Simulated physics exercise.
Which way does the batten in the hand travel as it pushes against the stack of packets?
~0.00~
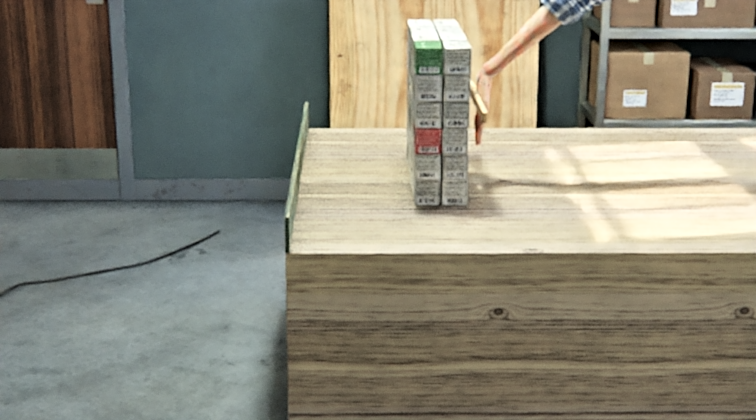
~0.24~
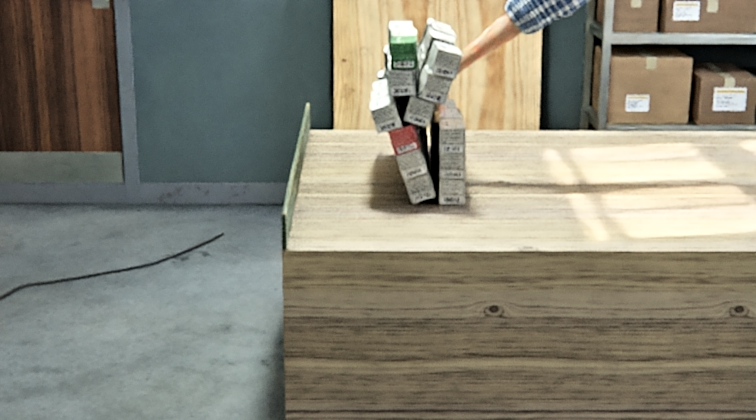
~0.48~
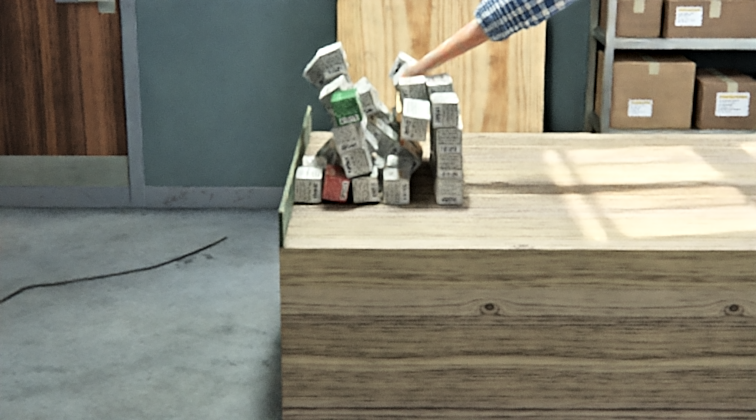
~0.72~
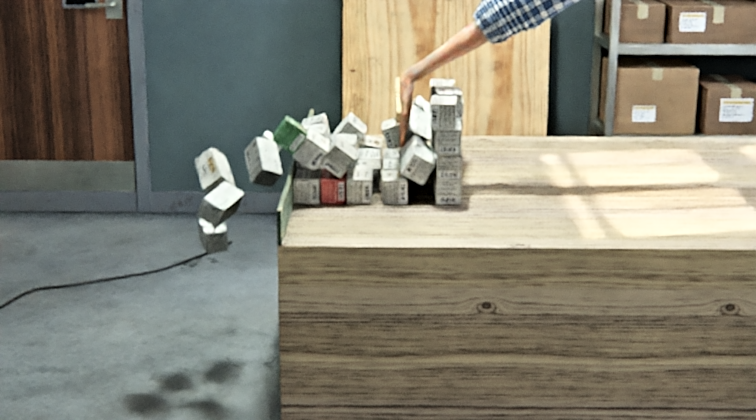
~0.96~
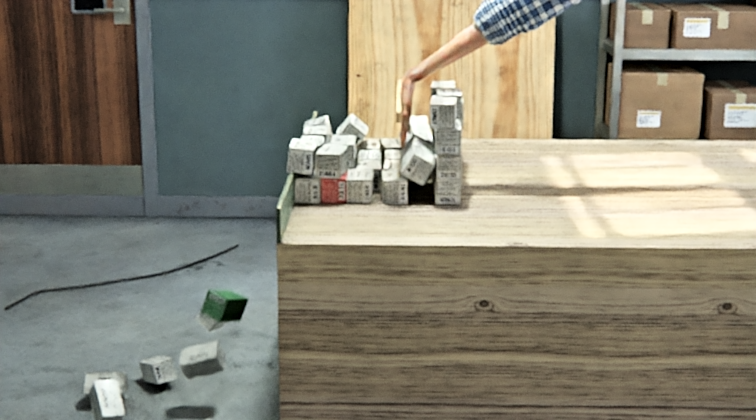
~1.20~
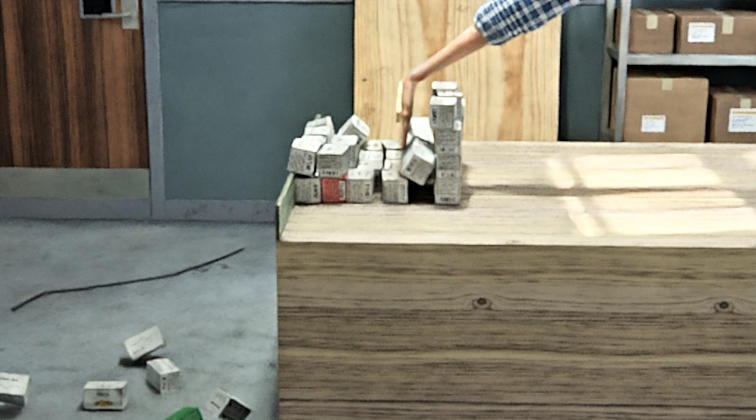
It moves to the left, pushing the packets towards the low board at the edge.
Packet stack collapsing left under a hand's push, most heaping behind a low board while several, one green, tumble to the floor.
